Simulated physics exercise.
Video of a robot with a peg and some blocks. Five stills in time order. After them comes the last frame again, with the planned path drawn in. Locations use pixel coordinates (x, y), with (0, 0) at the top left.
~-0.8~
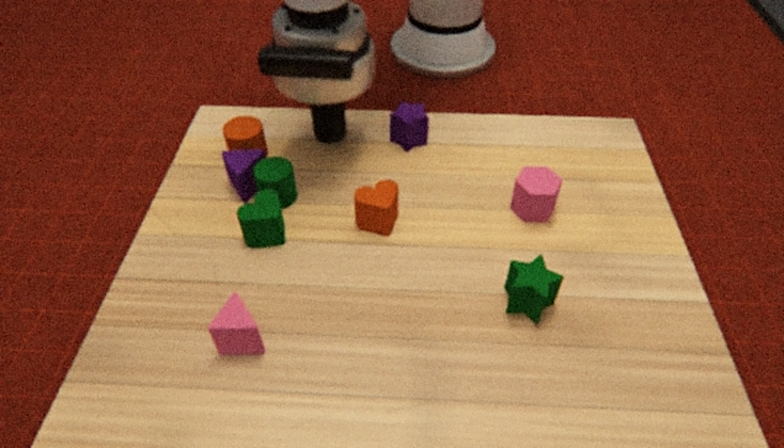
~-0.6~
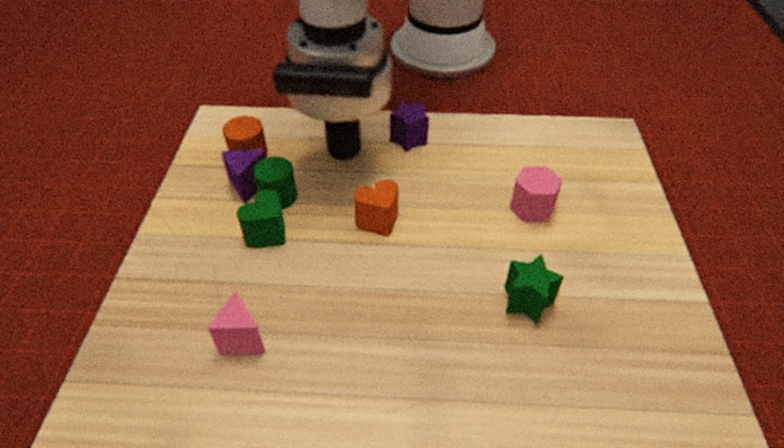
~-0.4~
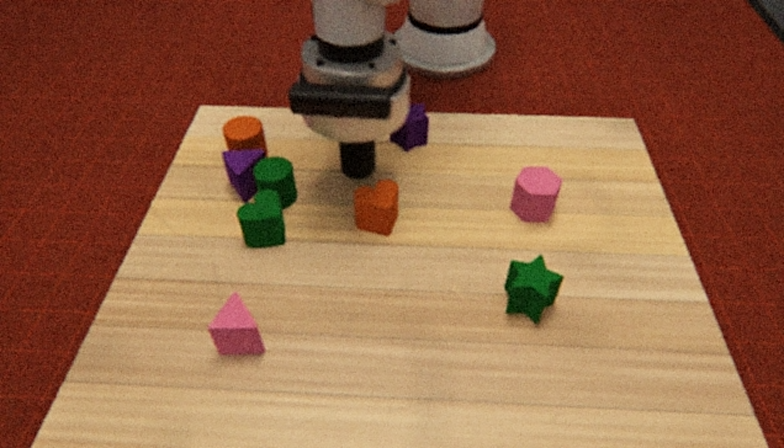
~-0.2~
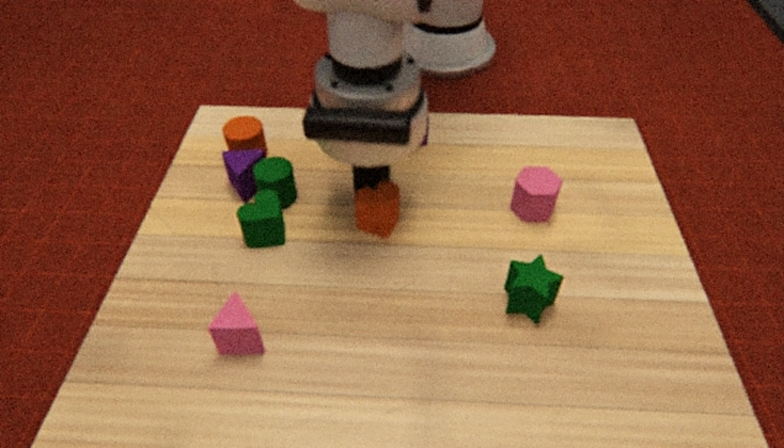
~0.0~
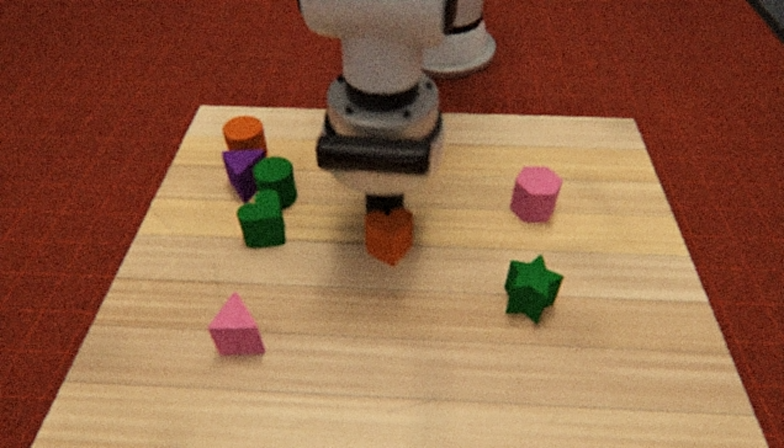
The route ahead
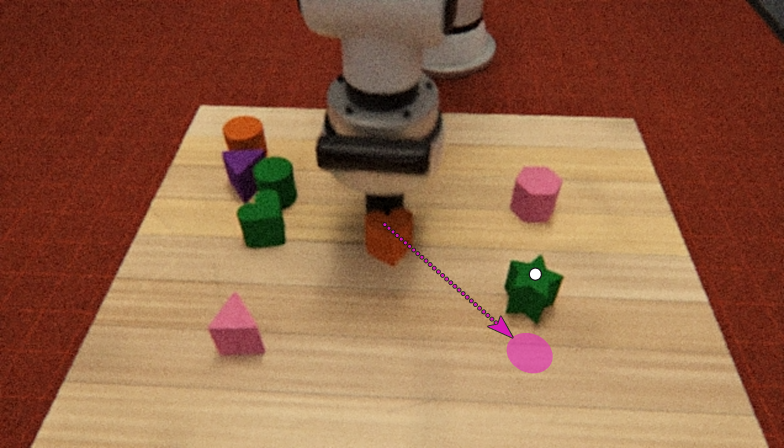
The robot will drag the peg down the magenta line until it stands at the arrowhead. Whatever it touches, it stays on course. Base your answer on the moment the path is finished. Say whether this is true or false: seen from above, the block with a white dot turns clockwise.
The statement is incorrect.
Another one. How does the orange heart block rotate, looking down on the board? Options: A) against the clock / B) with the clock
My answer is option B.
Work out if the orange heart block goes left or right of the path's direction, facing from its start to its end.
That's a shift to the right.
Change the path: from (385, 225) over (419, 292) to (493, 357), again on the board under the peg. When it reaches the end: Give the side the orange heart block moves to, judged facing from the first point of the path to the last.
My answer: Right.
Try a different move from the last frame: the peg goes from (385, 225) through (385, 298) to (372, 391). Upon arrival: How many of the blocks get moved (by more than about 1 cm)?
It looks like one block will be pushed more than about 1 cm.
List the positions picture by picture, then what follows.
The first frame shows peg tip at (330, 134); block tops, orange heart block at (378, 193); green star block at (535, 274).
The second frame shows peg at (344, 150); blocks unchanged.
The third frame shows peg at (359, 168); blocks unchanged.
The fourth frame shows peg at (372, 189); orange heart block at (379, 195).
The fifth frame shows peg at (385, 214); orange heart block at (390, 221); green star block at (535, 274).
Path on the board, from (385, 225) to (530, 353); the dot is on the green star block.
The first path, step by step. One third of the way, peg at (428, 252); orange heart block at (408, 257), turned 45° clockwise.
Two thirds of the way, peg at (478, 295); orange heart block at (411, 261), turned 65° clockwise.
At the end, peg at (533, 343); orange heart block at (411, 261), turned 65° clockwise; green star block at (544, 279), turned 45° anticlockwise.
